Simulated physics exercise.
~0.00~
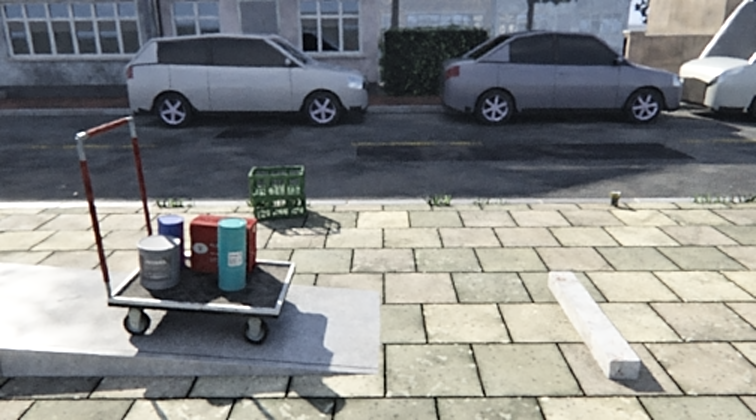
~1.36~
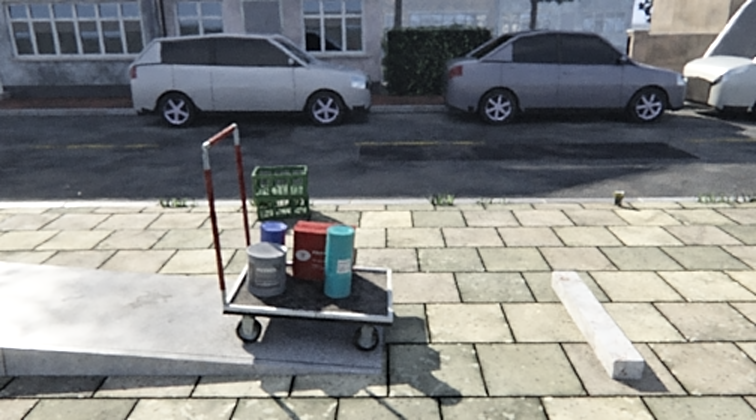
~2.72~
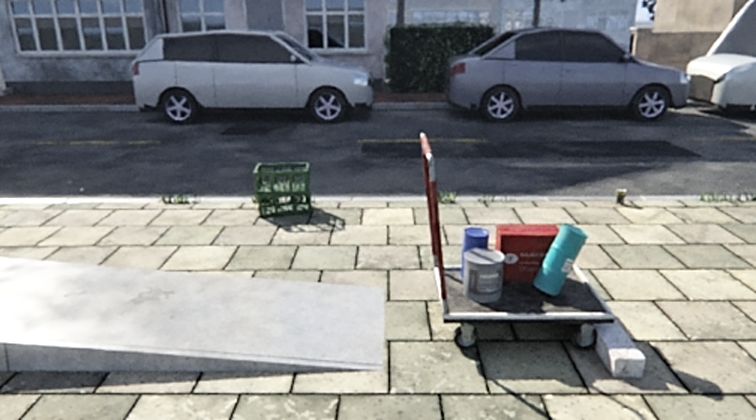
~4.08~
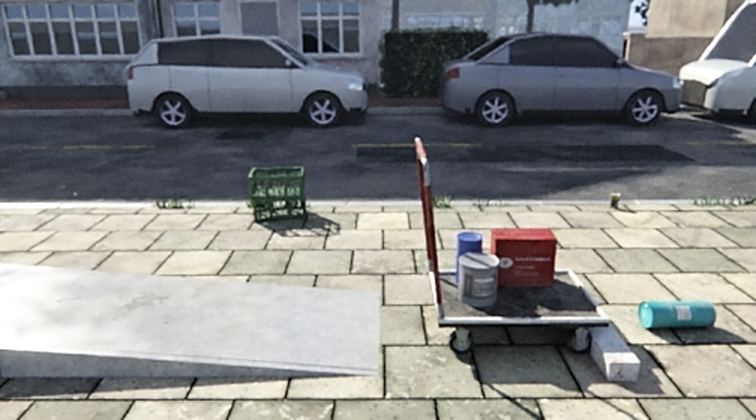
A loaded trolley rolls right to a kerb and stops, and its turquoise canister topples off.
